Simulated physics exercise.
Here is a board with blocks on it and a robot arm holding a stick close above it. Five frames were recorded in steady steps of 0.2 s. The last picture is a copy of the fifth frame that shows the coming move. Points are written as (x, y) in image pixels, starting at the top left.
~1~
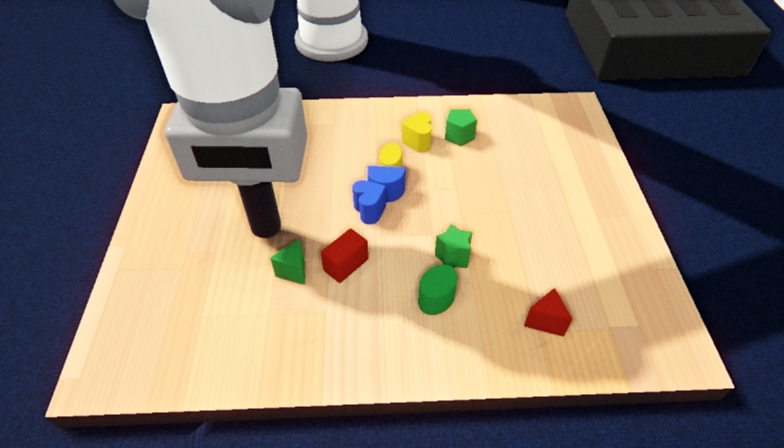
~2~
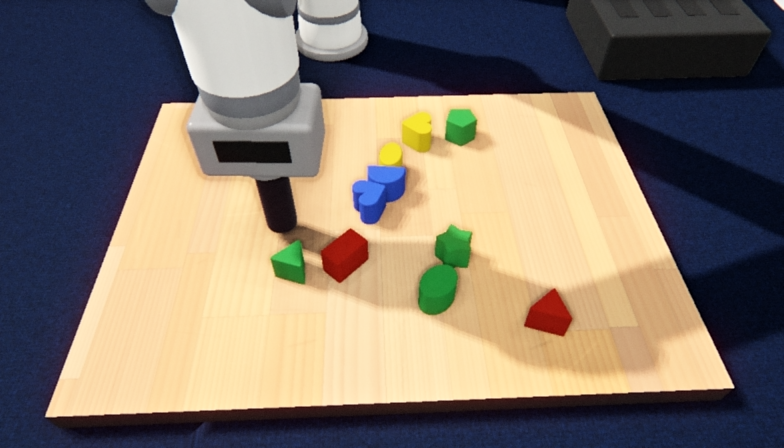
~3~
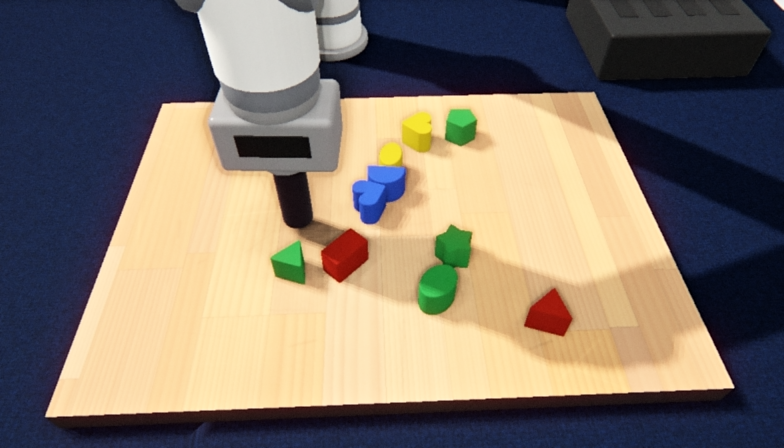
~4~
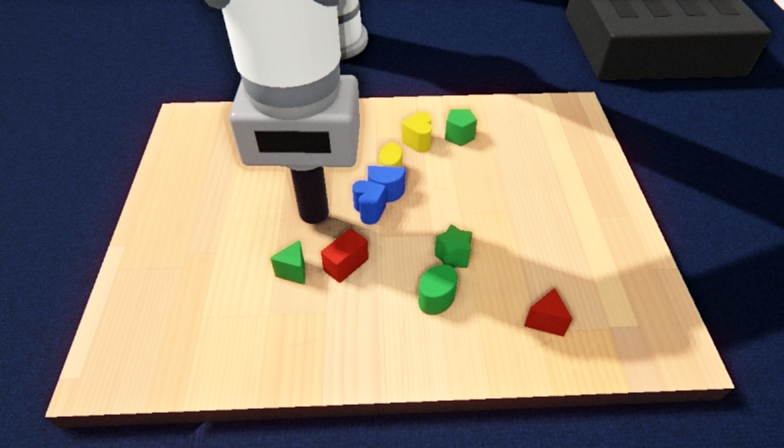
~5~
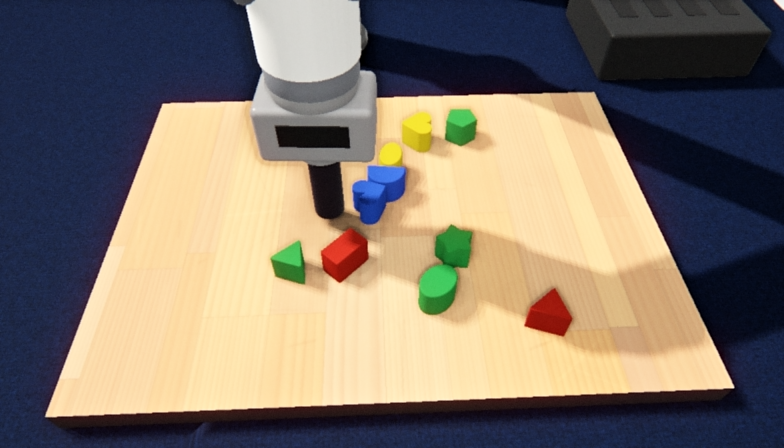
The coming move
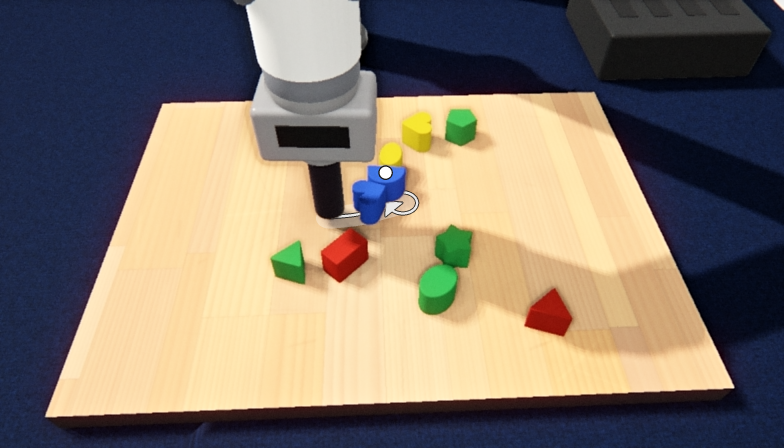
On a wooden board, a robot arm moves its black stick steadily right toward blue blocks while the scattered coloured blocks stay still.
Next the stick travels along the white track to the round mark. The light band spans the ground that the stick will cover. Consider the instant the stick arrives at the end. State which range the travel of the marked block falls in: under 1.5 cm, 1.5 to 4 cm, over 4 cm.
Its final spot will lie more than 4 cm from the current one.
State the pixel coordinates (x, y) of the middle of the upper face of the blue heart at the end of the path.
At pixel (429, 178).
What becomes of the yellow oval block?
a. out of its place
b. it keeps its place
a: Out of its place.
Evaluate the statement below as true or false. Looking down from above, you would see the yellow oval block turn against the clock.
That claim is true.
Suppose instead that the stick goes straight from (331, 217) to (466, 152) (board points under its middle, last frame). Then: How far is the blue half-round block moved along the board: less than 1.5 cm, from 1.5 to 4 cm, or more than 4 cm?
Once the path is done, the blue half-round block lies more than 4 cm from its present place.
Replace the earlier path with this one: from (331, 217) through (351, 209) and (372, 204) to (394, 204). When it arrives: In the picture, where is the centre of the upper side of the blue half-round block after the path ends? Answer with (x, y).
It is going to be at (412, 165).
Drawn move, from (331, 217) by way of (368, 212) to (403, 203); the dot is on the blue half-round block.
The first path, step by step. Halfway along, stick at (368, 205); blue heart at (394, 187); blue half-round block at (403, 166), turned 25° anticlockwise; yellow oval block at (395, 148), turned 25° anticlockwise.
At the end, stick at (403, 195); red oblong block still; blue heart at (429, 178); blue half-round block at (422, 155), turned 65° anticlockwise; yellow oval block at (396, 147), turned 35° anticlockwise.
